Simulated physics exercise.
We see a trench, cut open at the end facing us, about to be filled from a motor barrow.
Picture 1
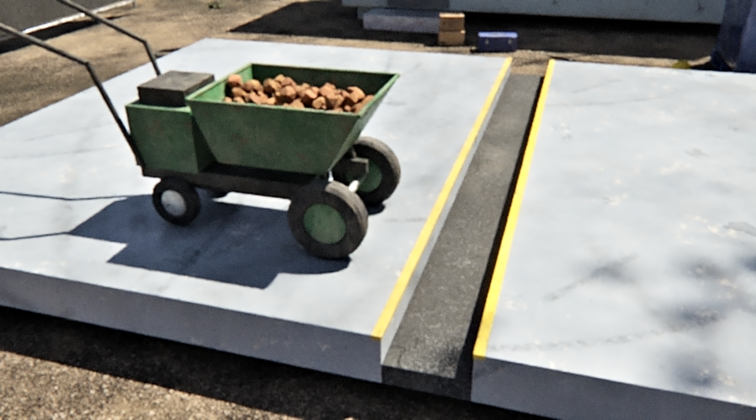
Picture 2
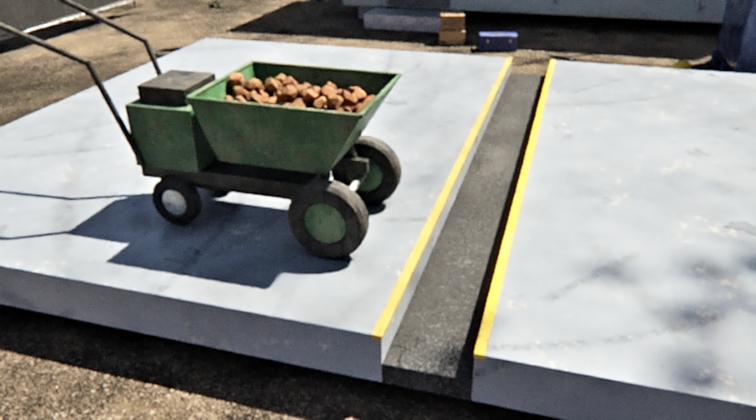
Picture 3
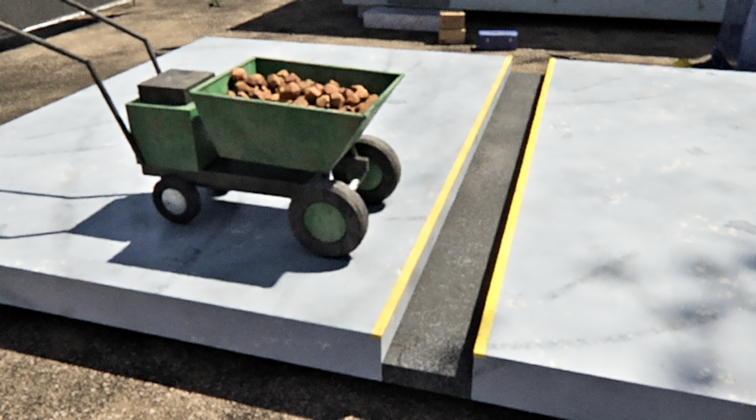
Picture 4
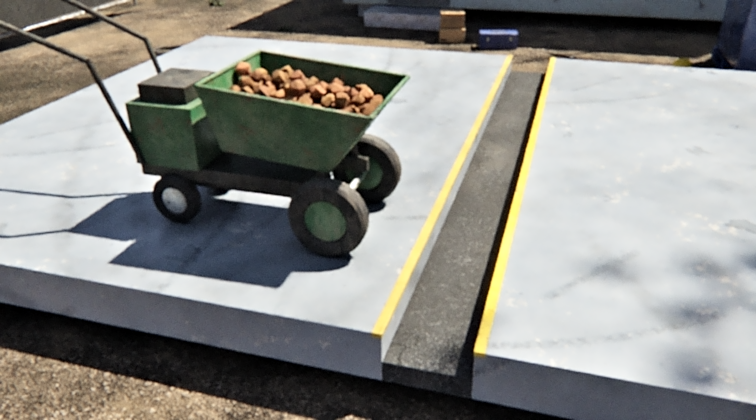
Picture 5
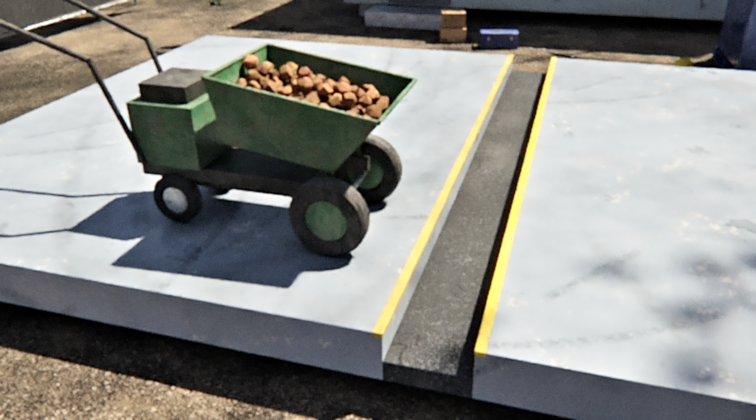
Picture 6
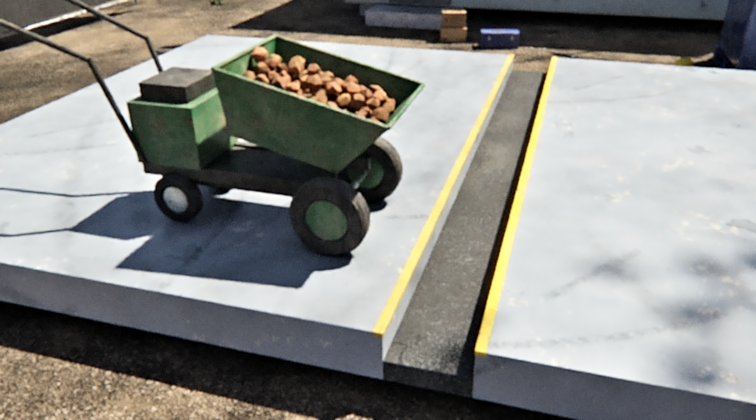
Green motor barrow loaded with brown clods standing beside a yellow-edged trench, its skip slowly tilting a little toward the right.
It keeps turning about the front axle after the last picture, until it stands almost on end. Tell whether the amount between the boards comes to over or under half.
More in than out.
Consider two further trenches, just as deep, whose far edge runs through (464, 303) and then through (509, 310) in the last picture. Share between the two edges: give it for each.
The first try lands around 30 %, the second around 80 %.
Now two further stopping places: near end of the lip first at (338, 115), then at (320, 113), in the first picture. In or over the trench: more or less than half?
The greater portion first, the greater portion second.
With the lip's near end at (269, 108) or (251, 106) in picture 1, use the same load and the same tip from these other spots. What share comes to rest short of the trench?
Position 1 near 30 %, position 2 near 40 %.
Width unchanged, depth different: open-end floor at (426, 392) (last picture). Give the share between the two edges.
80 %, roughly.
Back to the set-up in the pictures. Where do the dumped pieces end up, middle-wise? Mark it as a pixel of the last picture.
The centre settles at about (482, 248).
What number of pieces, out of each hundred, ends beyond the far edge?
25 %.
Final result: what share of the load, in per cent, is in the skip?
It comes to 5 per cent or so.
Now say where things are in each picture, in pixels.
In the first frame, lip of the skip near (358, 116), level; top of the load near (296, 105), clay clods; first edge of the trench near (396, 295); far edge near (490, 310), the trench over half as wide as the skip, and shallow for its width.
In the second frame, lip of the skip near (360, 116), level; top of the load near (297, 104).
In the third frame, lip of the skip near (364, 117), tipped barely; top of the load near (287, 94).
In the fourth frame, lip of the skip near (370, 119), tipped barely; top of the load near (283, 96).
In the fifth frame, lip of the skip near (378, 123), tipped a little; top of the load near (290, 92).
In the sixth frame, lip of the skip near (388, 129), tipped a little; top of the load near (285, 79); first edge of the trench near (397, 291); far edge near (492, 307).
Shortly afterwards, skip tipped steeply; the whole lot in the skip.
Next, skip tipped right over; all but a few in the skip; a little in or heaped over the trench; only a few beyond it; only a few falling.
Some moments later, skip tipped right over; near a quarter in the skip; near half in or heaped over the trench; near a quarter beyond it; only a few falling.
In the end, skip tipped right over; only a few in the skip; near two thirds in or heaped over the trench; near a quarter beyond it.
